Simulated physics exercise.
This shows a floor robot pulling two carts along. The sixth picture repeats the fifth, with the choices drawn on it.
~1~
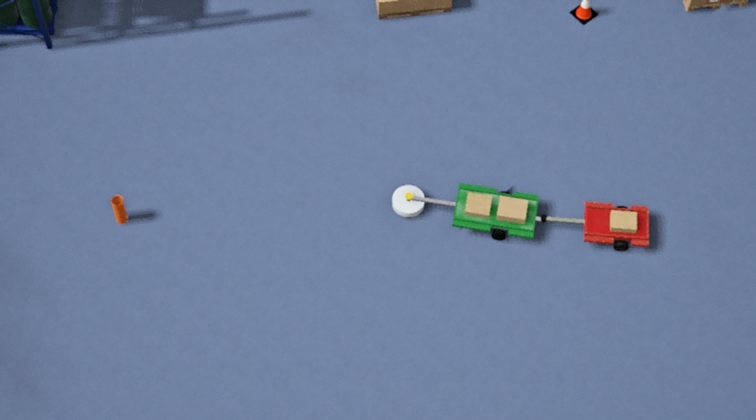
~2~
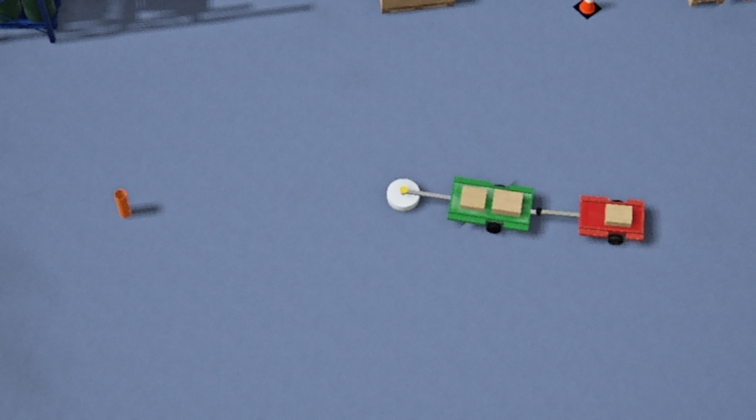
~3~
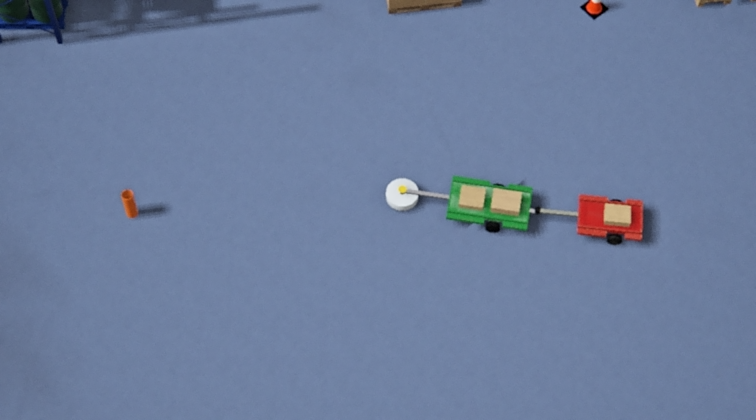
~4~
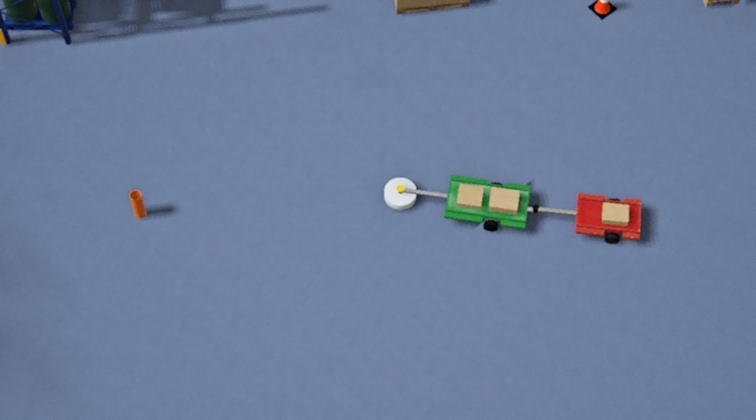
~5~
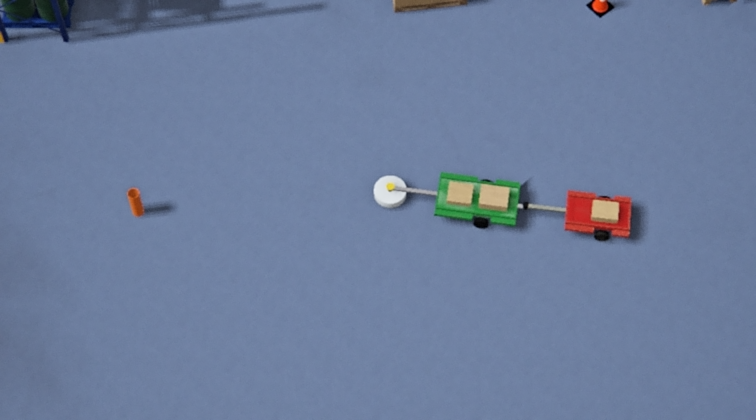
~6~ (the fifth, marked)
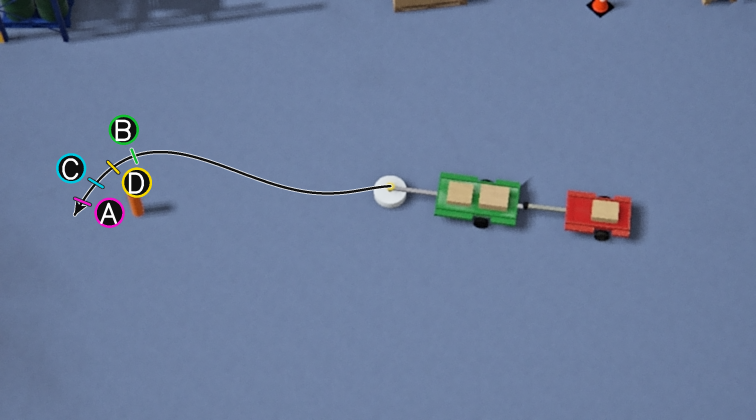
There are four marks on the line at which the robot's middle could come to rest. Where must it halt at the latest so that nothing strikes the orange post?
Up to mark C.
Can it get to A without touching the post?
No.
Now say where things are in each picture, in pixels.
Red cart (616, 223); orange post (122, 219); robot (408, 200), in the first picture.
Robot (403, 194); green cart (491, 203); red cart (611, 217); orange post (125, 213), in the second picture.
Robot (402, 193); green cart (490, 202); red cart (610, 217); orange post (132, 213), in the third picture.
Robot (400, 193); green cart (488, 201); red cart (608, 216); orange post (141, 214), in the fourth picture.
Robot (390, 191); green cart (478, 198); red cart (598, 213); orange post (138, 212), in the fifth picture.
On the marked copy, A at (82, 202); B at (134, 156); C at (96, 183); D at (113, 167); the route from (390, 186) via (217, 164) to (75, 215).
Taking C. A third of the way, robot (281, 191), last cart (489, 201).
Two thirds of the way, robot (180, 158), last cart (380, 193).
When it is over, robot (98, 188), last cart (299, 177); nothing has been touched.
As for the rest, A is too far, the post has been hit; B is safe but short; D is safe but short.
